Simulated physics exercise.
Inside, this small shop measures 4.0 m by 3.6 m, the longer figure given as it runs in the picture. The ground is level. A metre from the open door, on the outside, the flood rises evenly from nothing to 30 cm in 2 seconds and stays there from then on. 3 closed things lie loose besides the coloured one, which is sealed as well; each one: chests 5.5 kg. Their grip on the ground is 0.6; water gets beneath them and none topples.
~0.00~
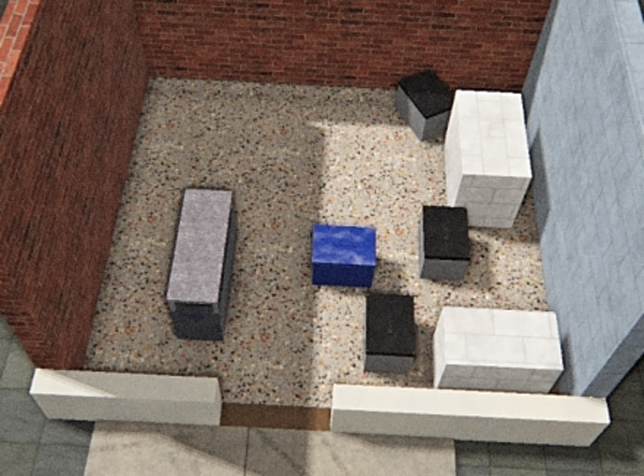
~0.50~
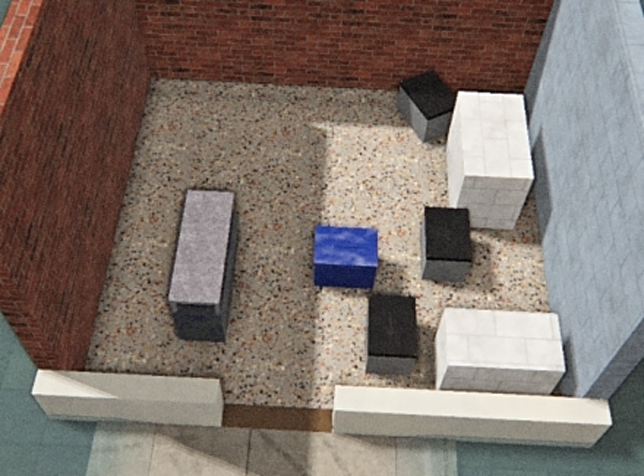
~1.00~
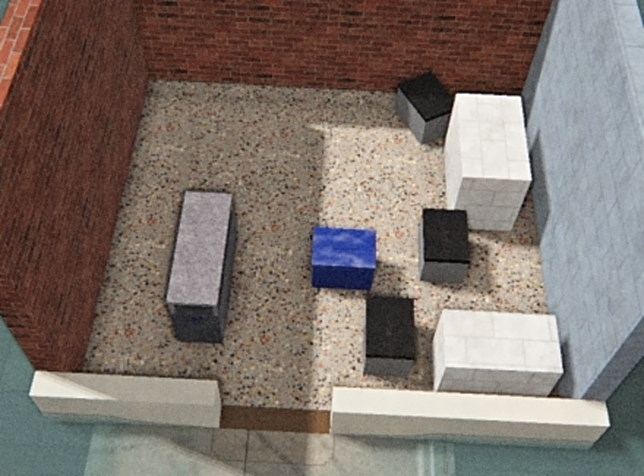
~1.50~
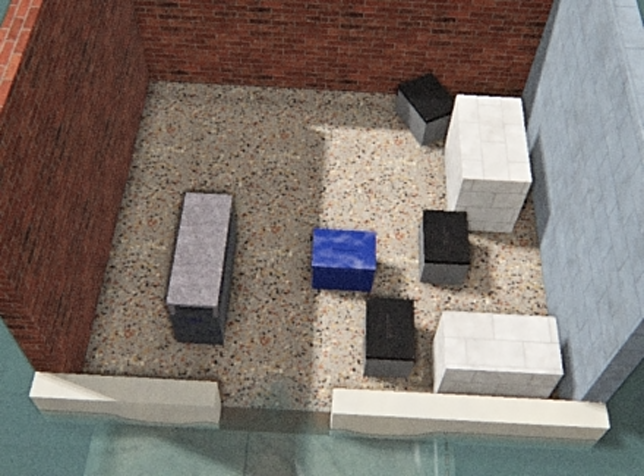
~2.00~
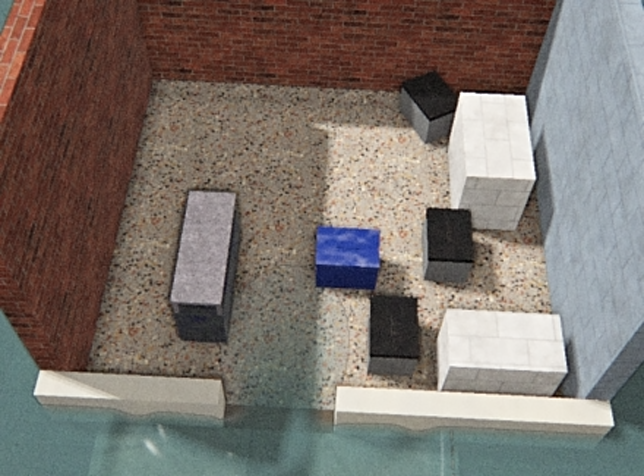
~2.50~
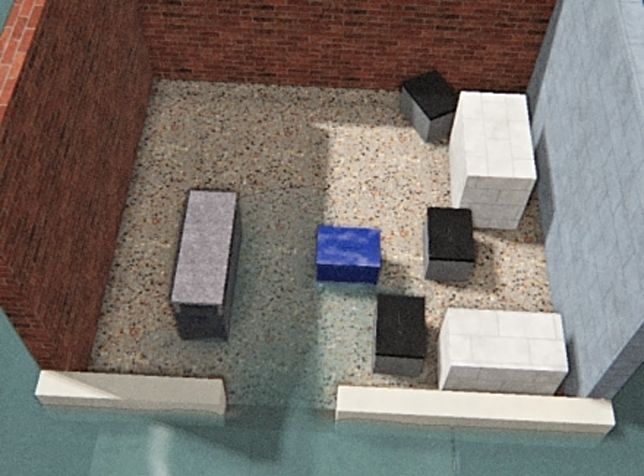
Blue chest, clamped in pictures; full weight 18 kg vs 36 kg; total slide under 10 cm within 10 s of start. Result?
My call: It moves too far either way.
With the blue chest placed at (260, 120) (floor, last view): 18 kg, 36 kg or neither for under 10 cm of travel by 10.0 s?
Well, no option works.
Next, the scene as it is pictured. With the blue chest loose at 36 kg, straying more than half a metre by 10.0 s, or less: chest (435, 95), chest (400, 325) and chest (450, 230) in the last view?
First above the mark, second below the mark, third above the mark.
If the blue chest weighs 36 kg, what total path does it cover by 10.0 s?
80 cm.
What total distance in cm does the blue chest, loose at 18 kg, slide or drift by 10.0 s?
All together it comes to about 250 cm.
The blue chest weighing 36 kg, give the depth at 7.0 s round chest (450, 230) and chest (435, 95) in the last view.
Around 8 cm and 14 cm.
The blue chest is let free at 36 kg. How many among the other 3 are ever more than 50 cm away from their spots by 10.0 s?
2 in all.
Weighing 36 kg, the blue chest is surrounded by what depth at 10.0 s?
Depth: Approx. 16 cm.
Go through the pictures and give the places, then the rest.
The first picture shows the blue chest at (345, 244) rests on the ground; 0.0 m2 under water; 0 of 4 have shifted.
The second picture shows the blue chest at (346, 246), on the bottom; 0.0 m2 under water; 0 of 4 have shifted.
The third picture shows the blue chest at (344, 247) rests on the ground; water covers 0.0 m2; 0 of 4 have shifted.
The fourth picture shows the blue chest at (345, 248), on the bottom; 0.1 m2 under water; 0 of 4 have shifted.
The fifth picture shows the blue chest at (348, 246) rests on the ground; water covers 1.2 m2; 0 of 4 have shifted.
The sixth picture shows the blue chest at (349, 246), on the bottom; 2.6 m2 under water; 0 of 4 have shifted.
After 3.5 s the blue chest would be 101 cm from its start with 18 kg and 28 cm from its start with 36 kg; 7 cm of water round it then.
After 4.5 s the blue chest would be 176 cm from its start with 18 kg and 31 cm from its start with 36 kg; 7 cm of water round it then.
After 7.0 s the blue chest would be 220 cm from its start with 18 kg and 31 cm from its start with 36 kg; 8 cm of water round it then.
After 10.0 s the blue chest would be 226 cm from its start with 18 kg and 68 cm from its start with 36 kg; 16 cm of water round it then.
